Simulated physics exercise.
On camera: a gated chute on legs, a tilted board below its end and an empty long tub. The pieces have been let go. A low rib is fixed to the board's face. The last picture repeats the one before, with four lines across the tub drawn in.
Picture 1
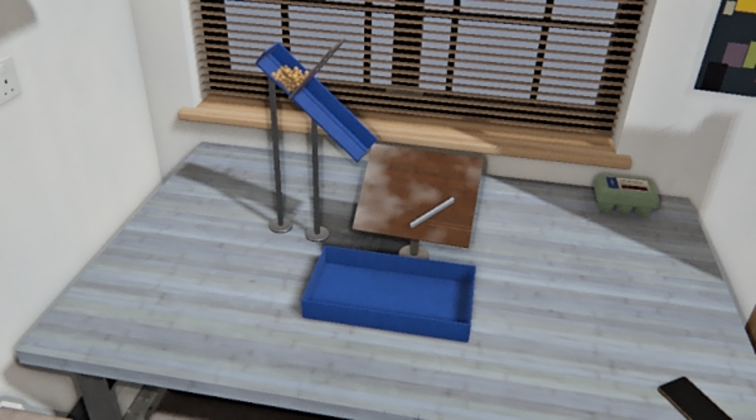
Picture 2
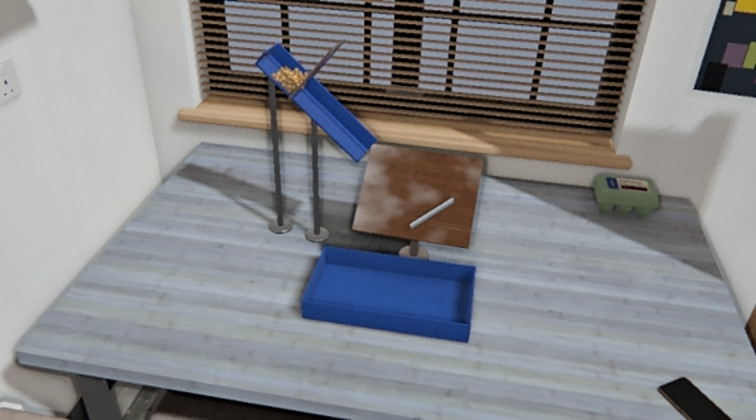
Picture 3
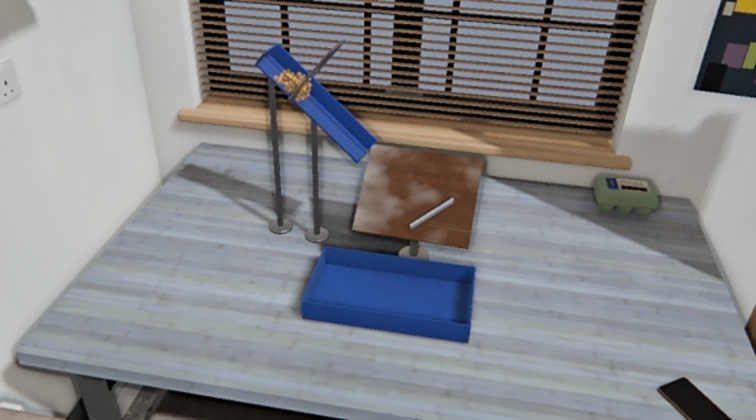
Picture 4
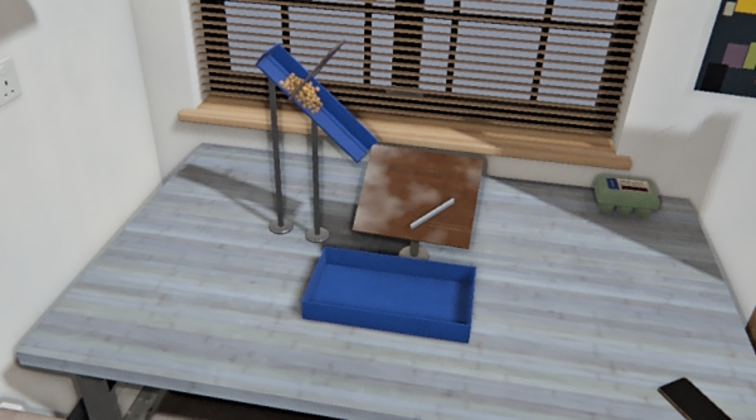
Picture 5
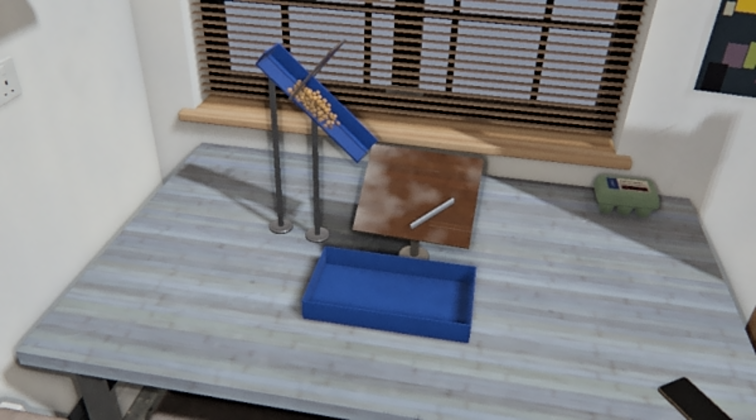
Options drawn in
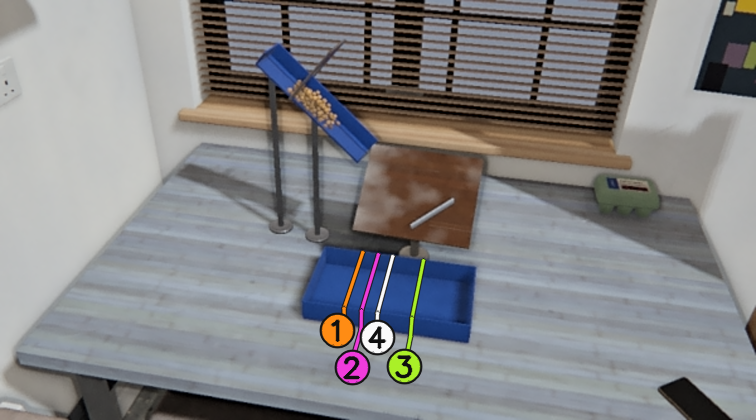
A blue chute on thin dark legs slants down to the right across a pale grey plank table, seen from above in front of a window with dark blinds. Below its lower end are a tilted brown board bearing a light strip and an empty blue tub, with a green box and black phone at right. Small round tan beads slide partway down the chute, spreading out, while the camera stays still.
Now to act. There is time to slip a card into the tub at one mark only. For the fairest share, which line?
It is 4.
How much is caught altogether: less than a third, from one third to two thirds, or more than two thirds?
About that: More than two thirds.
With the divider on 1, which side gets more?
Right.
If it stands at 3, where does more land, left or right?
The left side.
On the marked copy, line 1 crosses the front rim at (344, 307); line 2 crosses the front rim at (361, 310); line 3 crosses the front rim at (412, 317); line 4 crosses the front rim at (377, 312).
With 1, of what is caught, none on the left of the divider, all on the right.
With 2, of what is caught, a small part on the left of the divider, nearly all on the right.
With 3, of what is caught, nearly all on the left of the divider, a small part on the right.
With 4, of what is caught, about half on the left of the divider, about half on the right.
